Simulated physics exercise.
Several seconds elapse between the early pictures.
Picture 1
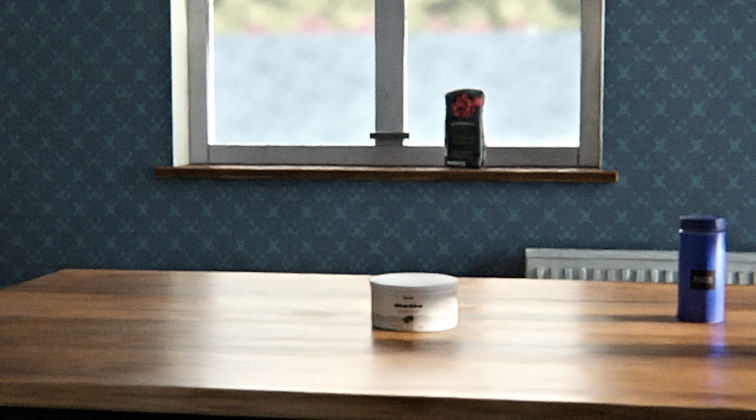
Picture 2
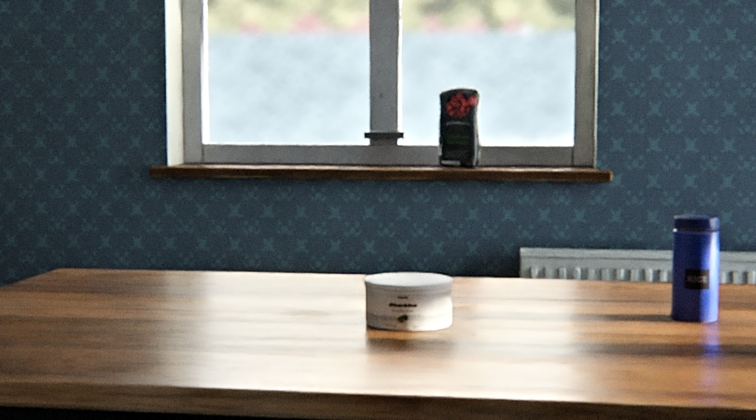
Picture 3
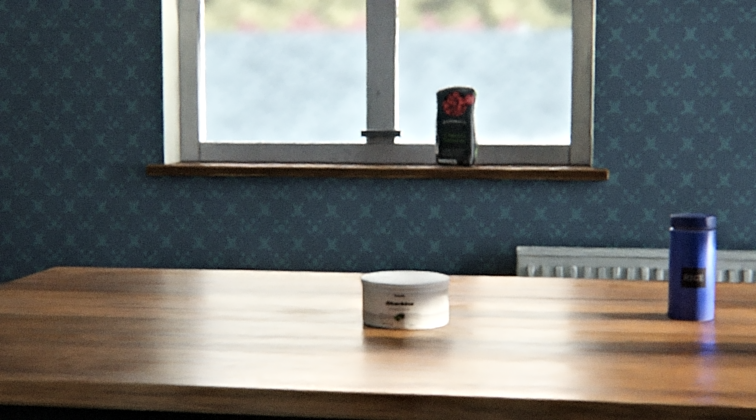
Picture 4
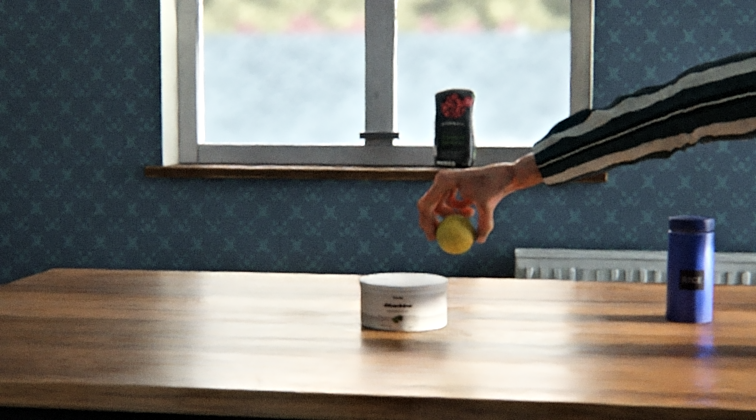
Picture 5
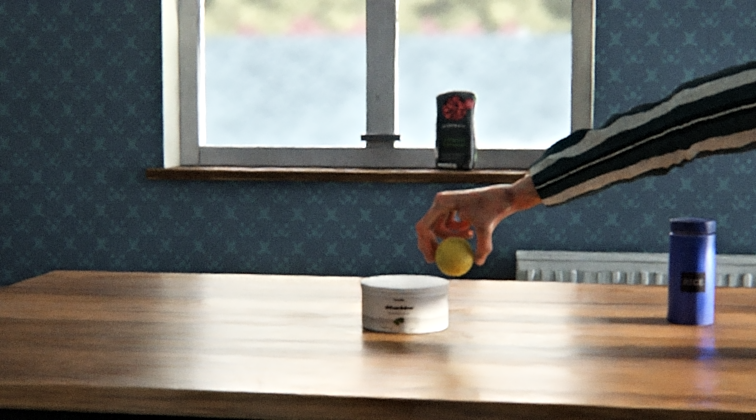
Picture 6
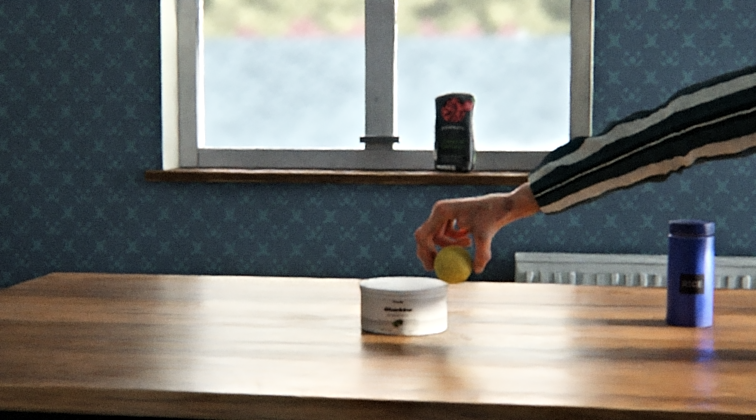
The video shows a white tub and a blue canister on a wooden table before a window with a dark package on its sill. A hand in a striped sleeve appears from the right, holding a yellow lemon, and lowers it slightly.
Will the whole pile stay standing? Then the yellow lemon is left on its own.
No, the tower does not stay put.
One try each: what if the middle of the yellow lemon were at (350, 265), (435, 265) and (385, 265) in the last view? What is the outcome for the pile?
Outcomes in order: A collapse, no collapse, no collapse.
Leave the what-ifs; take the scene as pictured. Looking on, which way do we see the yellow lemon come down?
It goes rightward.
Then, 0.30 s later than the last frame, yellow lemon now fallen.
Then, 1.10 s later than the last frame, nothing new.
When it is over, fallen, yellow lemon; the other 2 as before. End places, in pixels of the last picture, yellow lemon near (488, 311). The pile gives way.
